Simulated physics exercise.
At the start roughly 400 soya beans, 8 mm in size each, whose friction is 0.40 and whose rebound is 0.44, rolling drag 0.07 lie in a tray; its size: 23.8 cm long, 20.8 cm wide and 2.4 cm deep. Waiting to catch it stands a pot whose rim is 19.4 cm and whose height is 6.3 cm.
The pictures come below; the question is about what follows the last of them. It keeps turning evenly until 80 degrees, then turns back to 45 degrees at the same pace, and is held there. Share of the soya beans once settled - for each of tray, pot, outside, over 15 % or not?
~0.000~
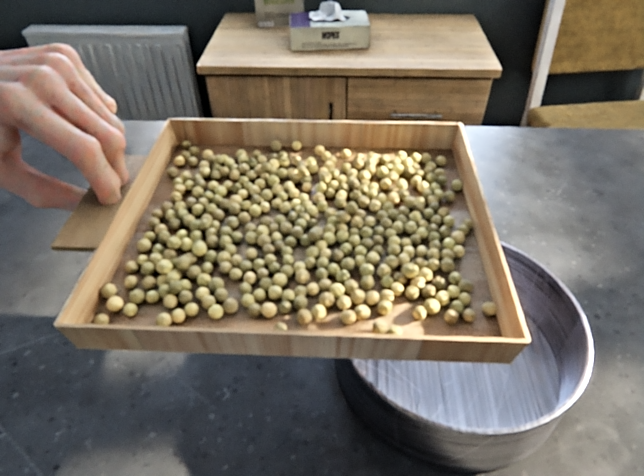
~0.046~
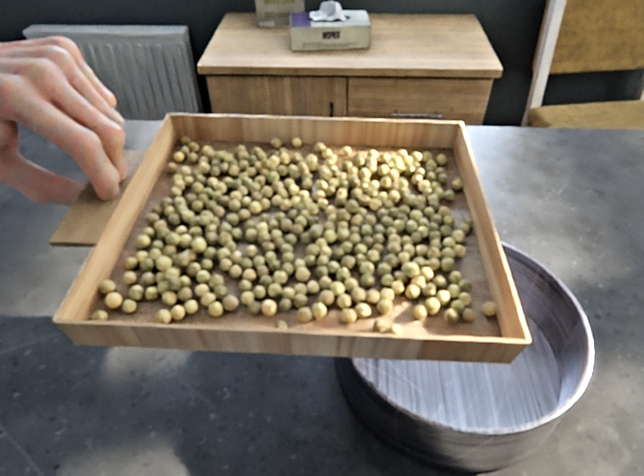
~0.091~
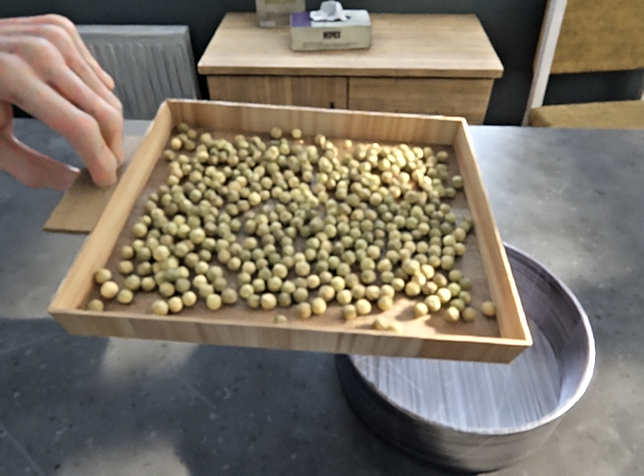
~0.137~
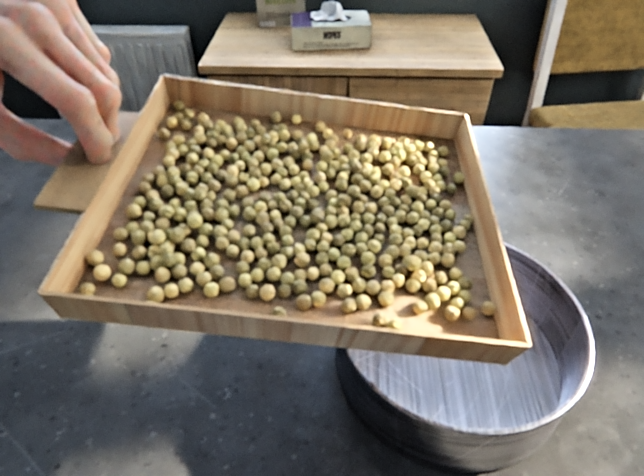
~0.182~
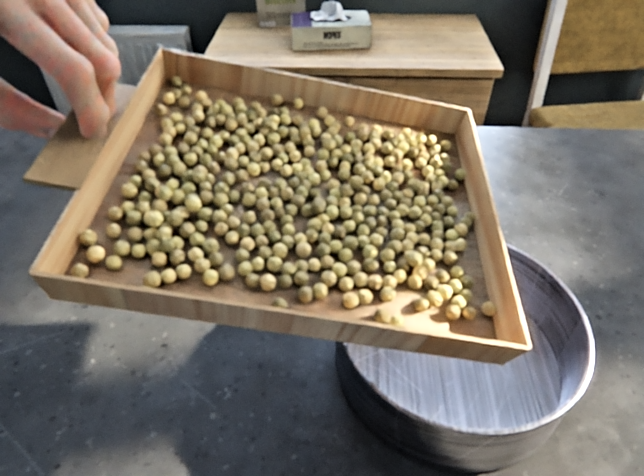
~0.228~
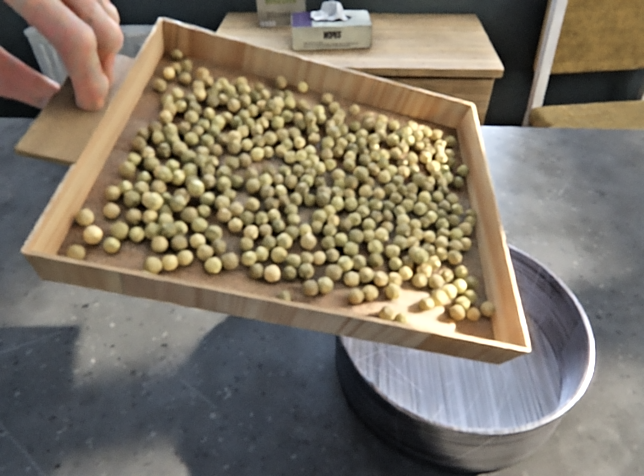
Tray: Over, pot: Over, outside: Over.
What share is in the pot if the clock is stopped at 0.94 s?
I'd say close to 5 in a hundred.
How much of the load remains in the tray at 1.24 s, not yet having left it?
About 35 per cent of the load is still there.
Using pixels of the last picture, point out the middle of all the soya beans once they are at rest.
(486, 439), give or take.
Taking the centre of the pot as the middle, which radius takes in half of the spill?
Roughly 22 cm from the centre.
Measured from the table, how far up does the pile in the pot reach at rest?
1.5 cm.
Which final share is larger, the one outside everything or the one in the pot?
Outside everything.
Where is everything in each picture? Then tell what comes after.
In the first picture, tray at (287, 335); tilt 0 degrees; leading edge at (487, 206); middle of the load at (300, 225); pot at (458, 312).
In the second picture, tray at (288, 333); tilt 1 degrees; leading edge at (487, 205); middle of the load at (301, 223).
In the third picture, tray at (289, 329); tilt 3 degrees; leading edge at (489, 205); middle of the load at (301, 216).
In the fourth picture, tray at (290, 321); tilt 8 degrees; low side front right; leading edge at (491, 203); middle of the load at (300, 205).
In the fifth picture, tray at (292, 314); tilt 12 degrees; low side front right; leading edge at (493, 202); middle of the load at (302, 193).
In the sixth picture, tray at (296, 307); tilt 17 degrees; low side front right; leading edge at (495, 201); middle of the load at (307, 182); pot at (459, 312). It turns about 100 degrees a second.
After 0.62 s, tilt 57 degrees; tray 100 %; middle of all pieces near (443, 181).
Then, at 0.94 s, tilt 80 degrees; tray 70 %, pot 5 %, outside 10 %, in the air 15 %; middle of all pieces near (518, 281).
After 1.24 s, tilt 53 degrees; tray 35 %, pot 20 %, outside 45 %, in the air 5 %; middle of all pieces near (545, 413).
After 1.53 s, tilt 45 degrees; tray 35 %, pot 20 %, outside 45 %; middle of all pieces near (556, 429).
By 2.5 s all is still; tray 35 %, pot 20 %, outside 45 %.
